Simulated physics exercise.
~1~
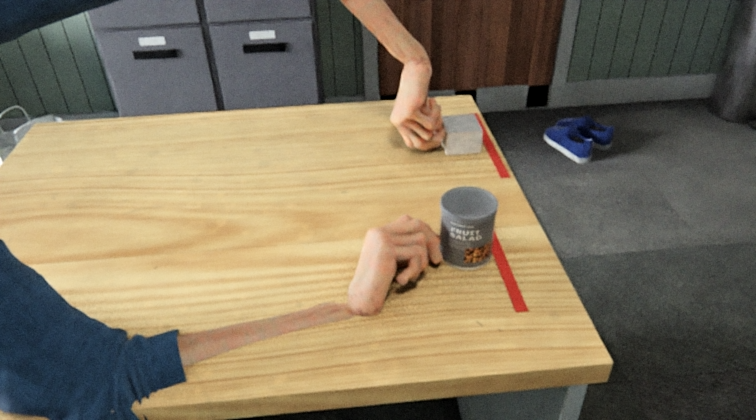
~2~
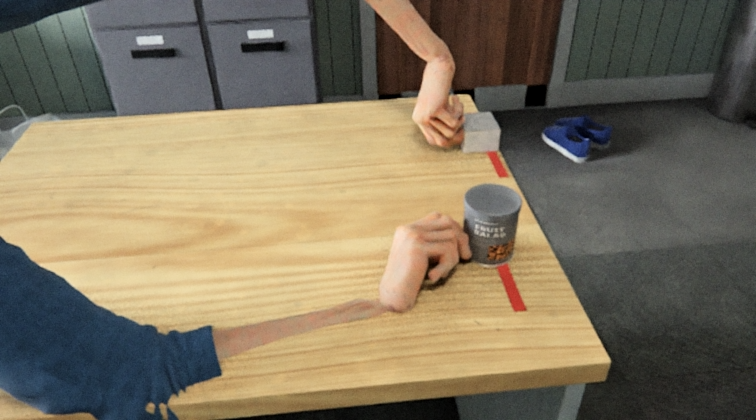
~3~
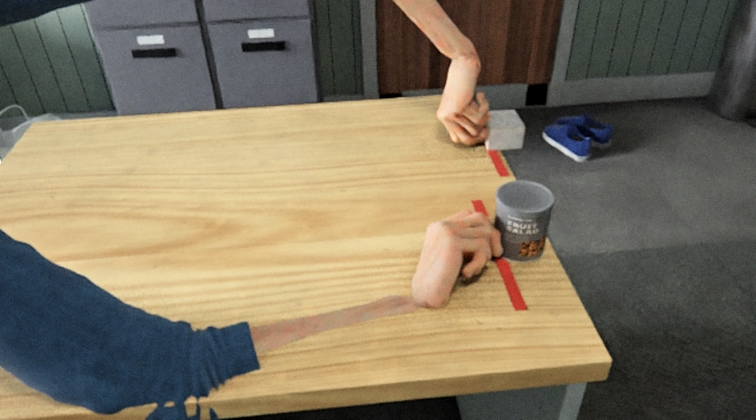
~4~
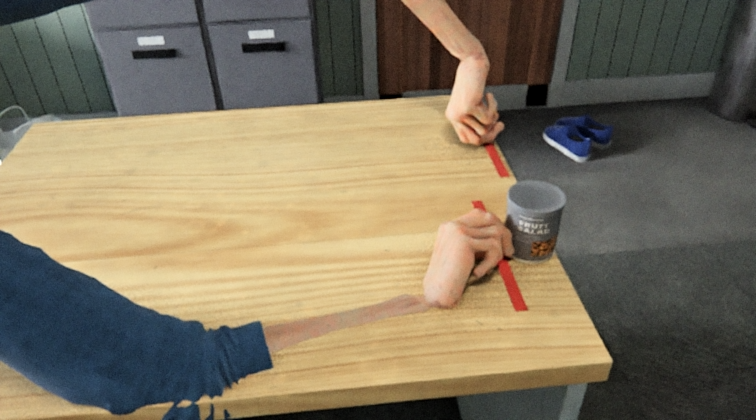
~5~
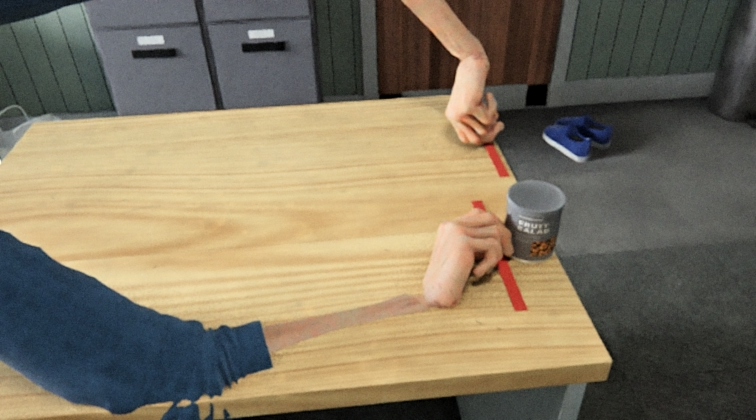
Two bare hands push a small white block and a grey pot with a food label across a pale wooden table, seen from above one side in a room with grey storage boxes and blue shoes on the floor. The block is at the far side and the pot is nearer, each beside a strip of red tape near the right edge. Both slide right together, crossing the tape. The block then goes over the edge and disappears from view. The hands stop at the tape, and the pot stays standing on the table near the edge.
